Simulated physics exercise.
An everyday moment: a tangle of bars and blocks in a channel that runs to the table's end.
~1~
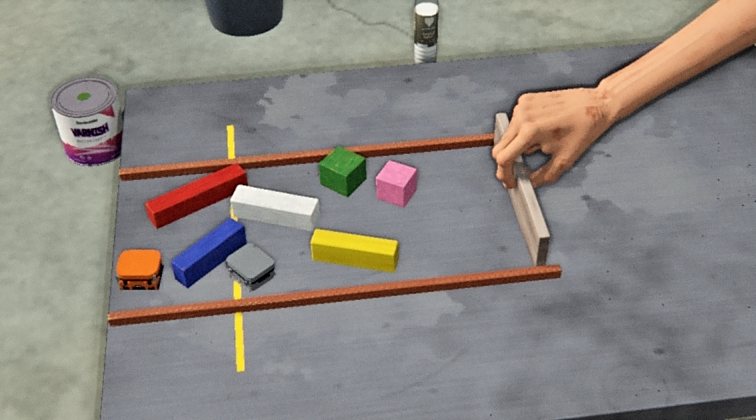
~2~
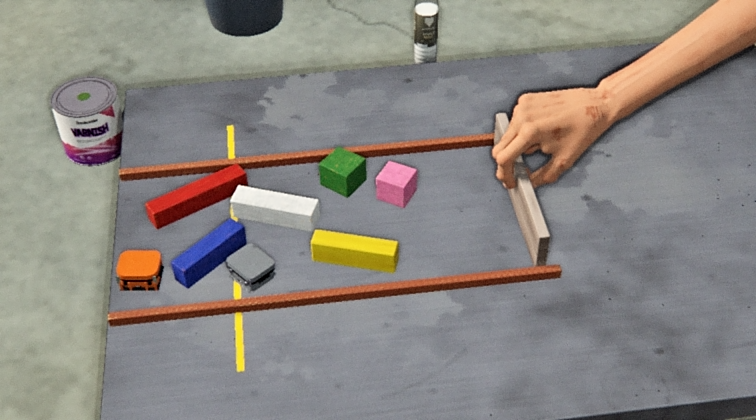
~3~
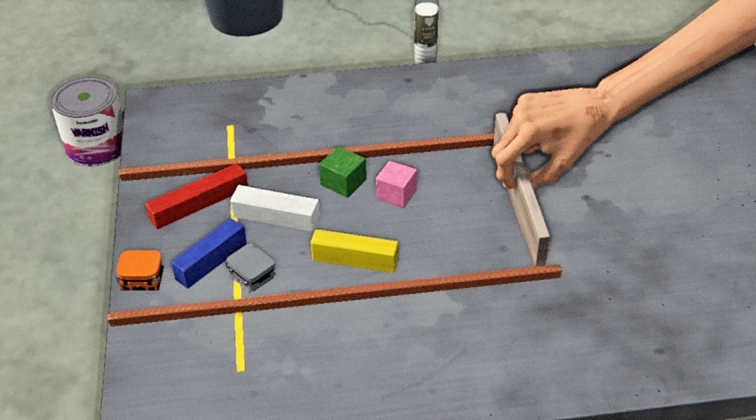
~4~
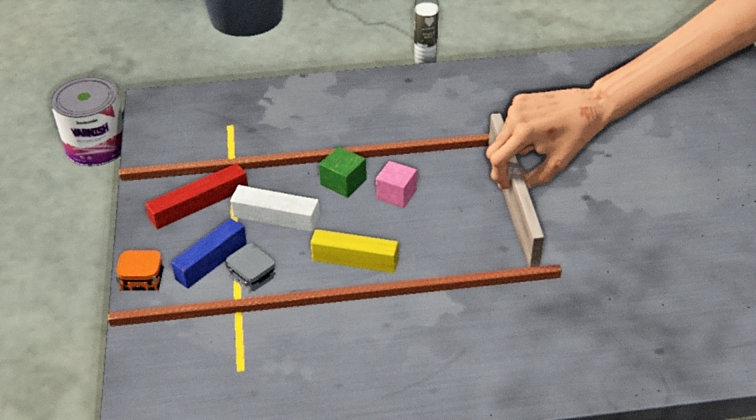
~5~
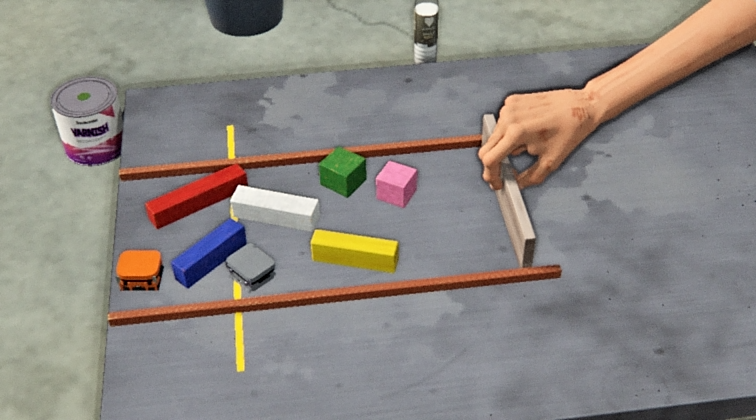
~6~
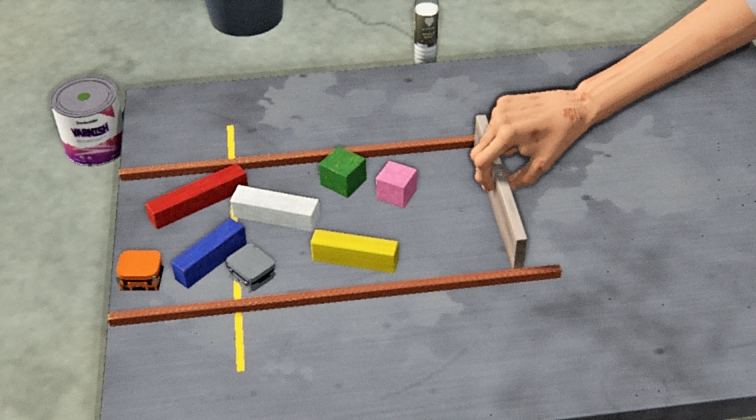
A hand reaches in from the upper right over a grey tabletop, seen from above at an angle, gripping an upright wooden board between two long reddish-brown strips. Left of the board lie red, white, blue and yellow bars, green and pink blocks, and small orange and grey pieces, with yellow tape beneath. The hand holds nearly still, then slides the board slightly left; the pieces and camera stay still.
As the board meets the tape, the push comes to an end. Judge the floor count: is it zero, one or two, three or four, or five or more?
The floor count is zero.
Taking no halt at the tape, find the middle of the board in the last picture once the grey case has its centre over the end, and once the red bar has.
Points: About (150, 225) and about (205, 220).
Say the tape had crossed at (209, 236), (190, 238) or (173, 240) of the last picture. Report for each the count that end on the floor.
So, one try after another, the floor gets 1, then 3, then 4.
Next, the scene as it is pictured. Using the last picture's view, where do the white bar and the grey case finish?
The first sits around (158, 217), while the other sits around (198, 284).
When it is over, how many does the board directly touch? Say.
It's 3.
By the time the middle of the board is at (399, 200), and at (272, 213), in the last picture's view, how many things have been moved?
I get 1 at the one place and 7 at the other.
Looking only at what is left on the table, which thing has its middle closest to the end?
It would be the orange case.
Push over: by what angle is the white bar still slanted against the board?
Close to 60°.
Soon after, none off yet; orange case at rest near (141, 271); red bar at rest near (198, 196); blue bar at rest near (210, 253).
At rest, the number that fall off is zero.
